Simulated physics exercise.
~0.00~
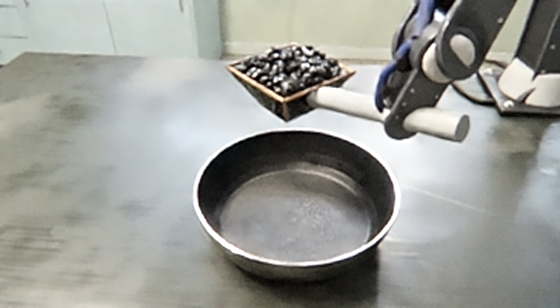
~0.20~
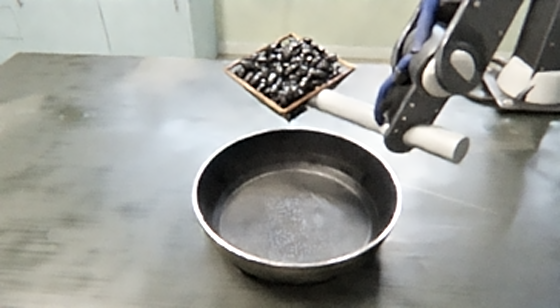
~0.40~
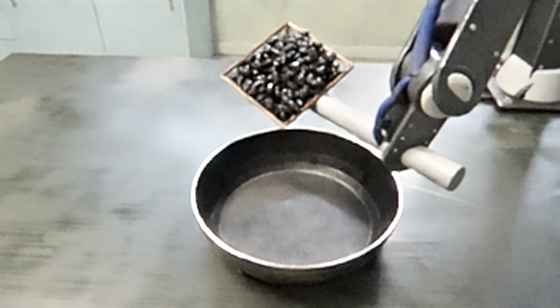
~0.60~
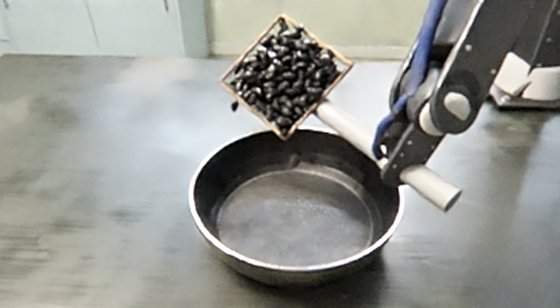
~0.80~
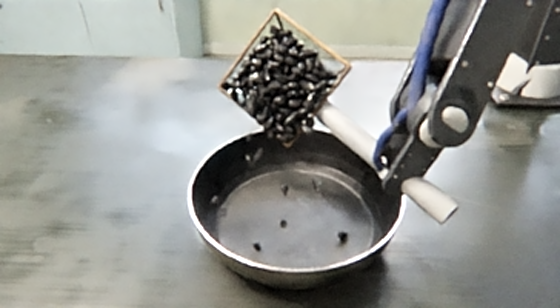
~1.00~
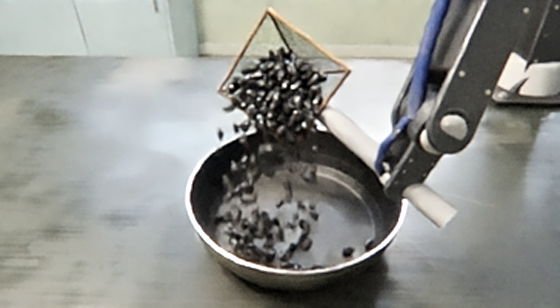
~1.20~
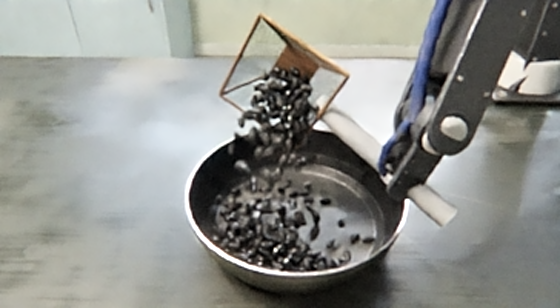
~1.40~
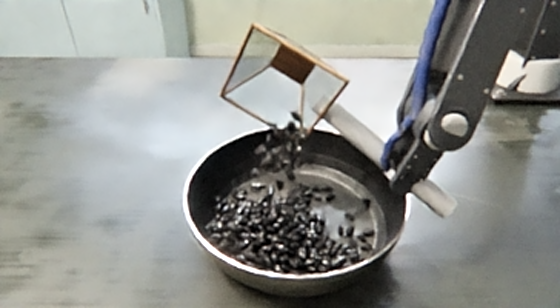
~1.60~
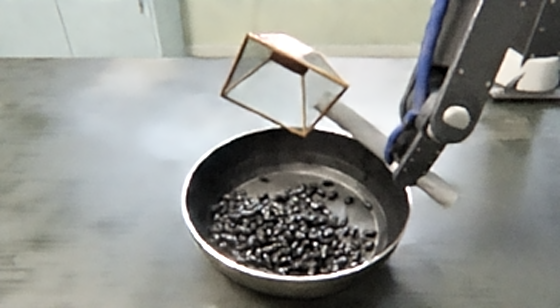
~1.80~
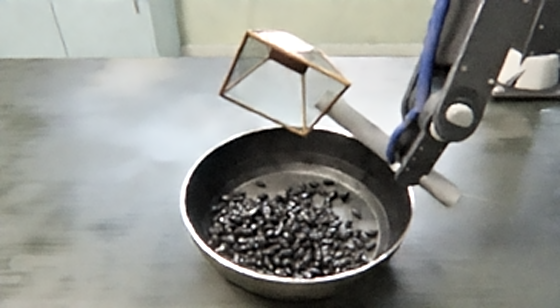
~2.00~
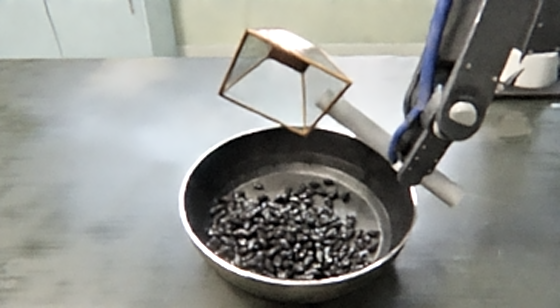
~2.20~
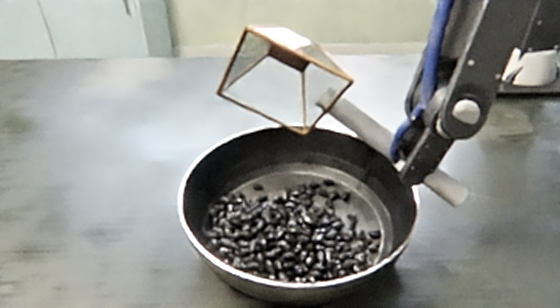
A robot arm at the right, dark with a blue cable, holds a small square scoop heaped with glossy black beans by a pale rod, above a round black pan on a dark grey tabletop, seen from slightly above with a pale green wall behind. The scoop tips steadily forward, and a few beans drop into the pan. The trickle quickly becomes a thick stream that spreads over the pan's floor. The last beans slide out, leaving the scoop empty and tilted past its side. It stays there while the beans lie still in the pan.
